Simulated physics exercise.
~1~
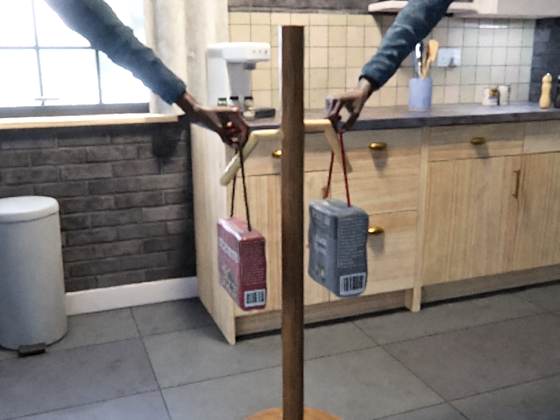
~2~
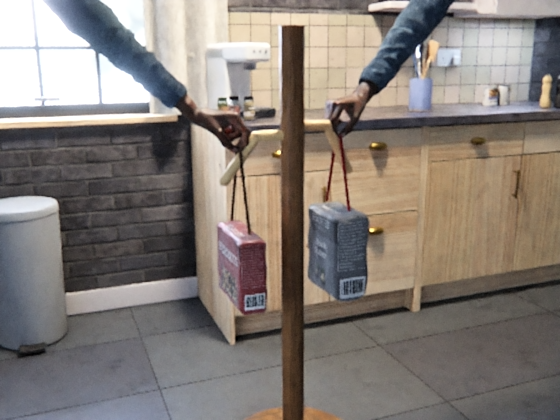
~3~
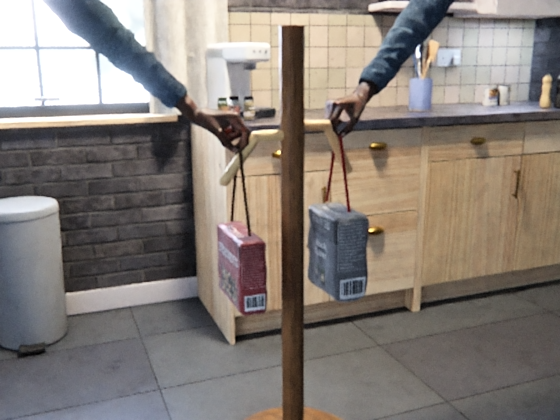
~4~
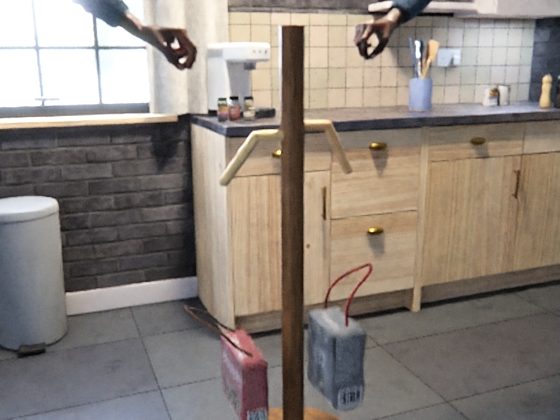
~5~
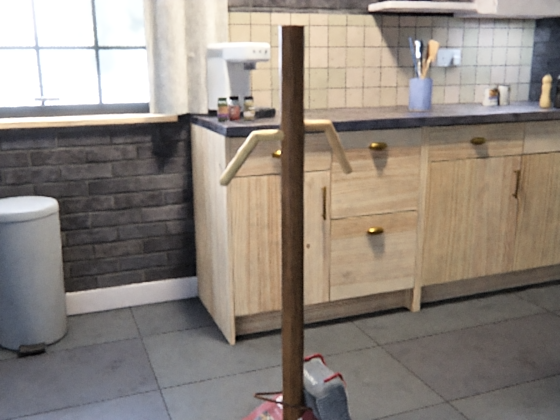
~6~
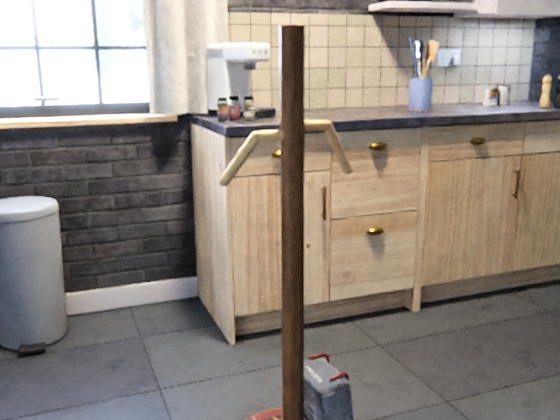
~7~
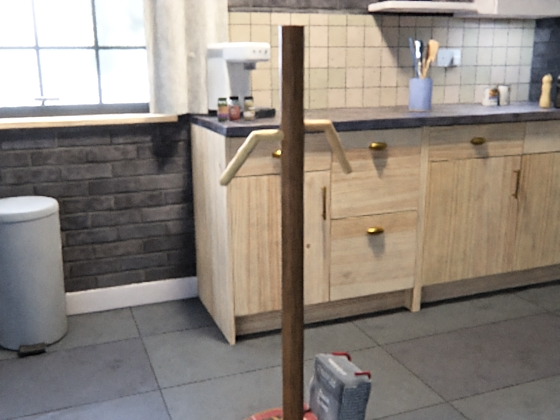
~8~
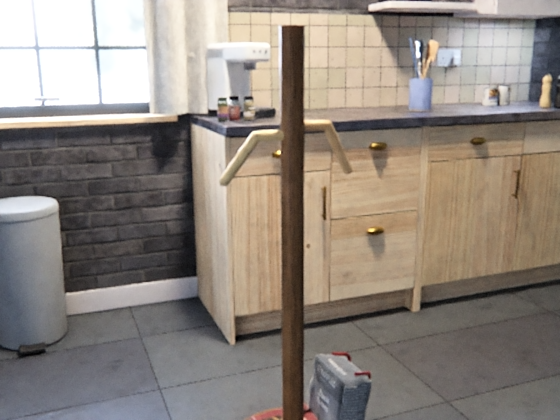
Two hands hang a red bag and a grey sack on pegs, but both fall to the floor.
